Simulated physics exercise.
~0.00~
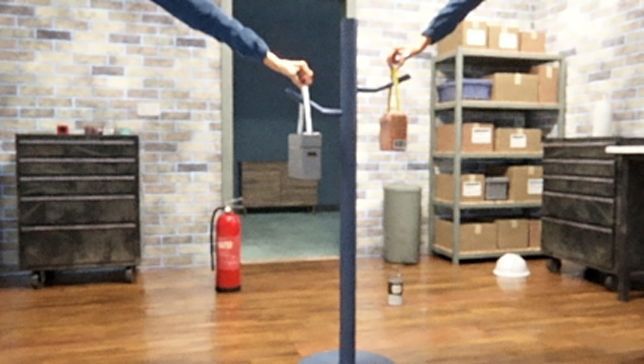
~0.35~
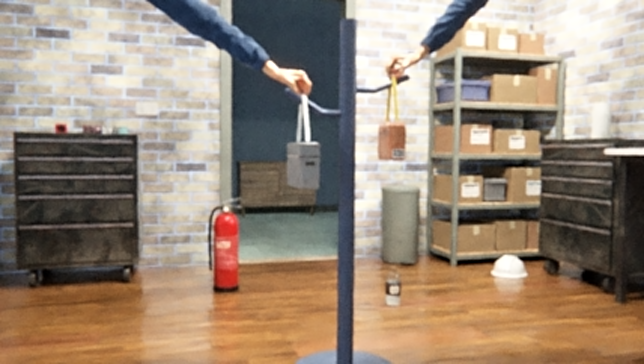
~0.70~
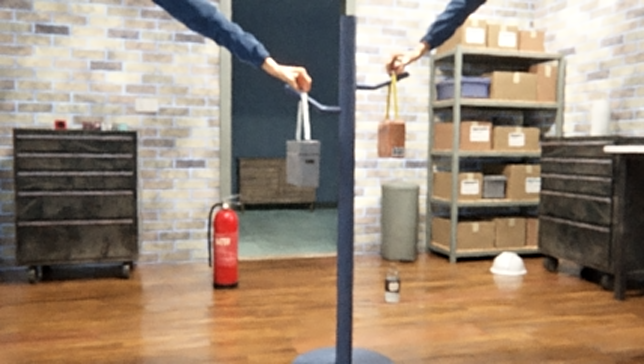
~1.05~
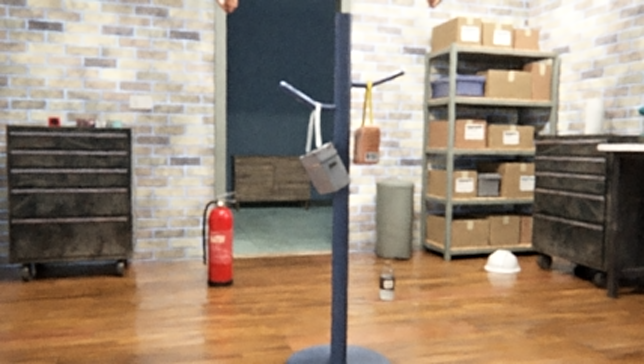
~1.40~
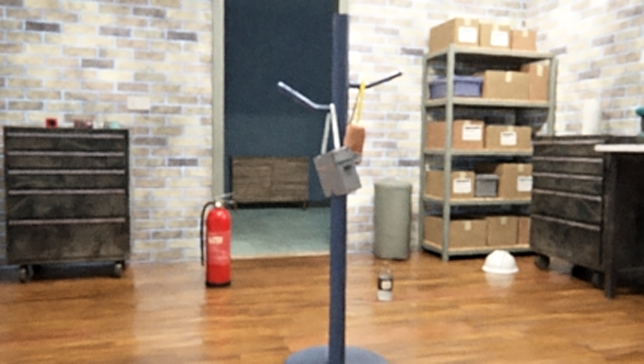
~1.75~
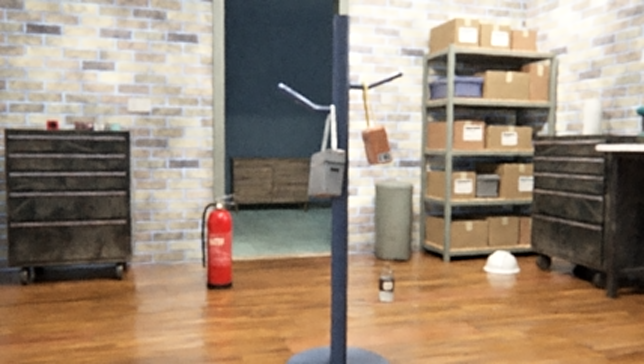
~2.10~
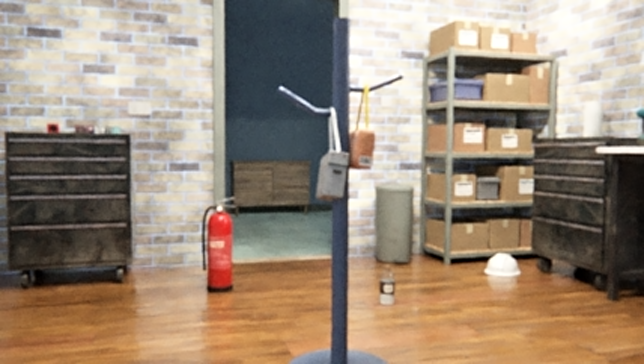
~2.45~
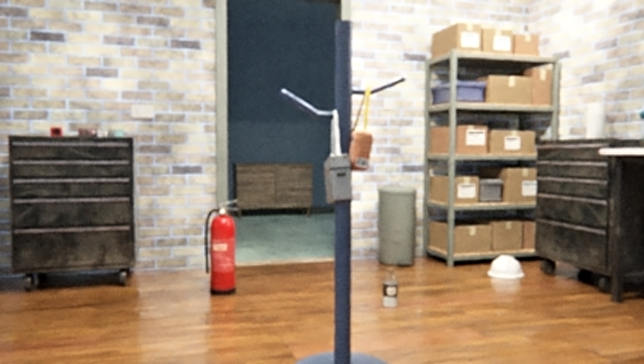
In the video, two hands hang a grey case on the left peg of a dark stand and an orange pouch on the right, then let go and withdraw. Both items swing and tilt beneath the pegs, and both are still hanging at the end.
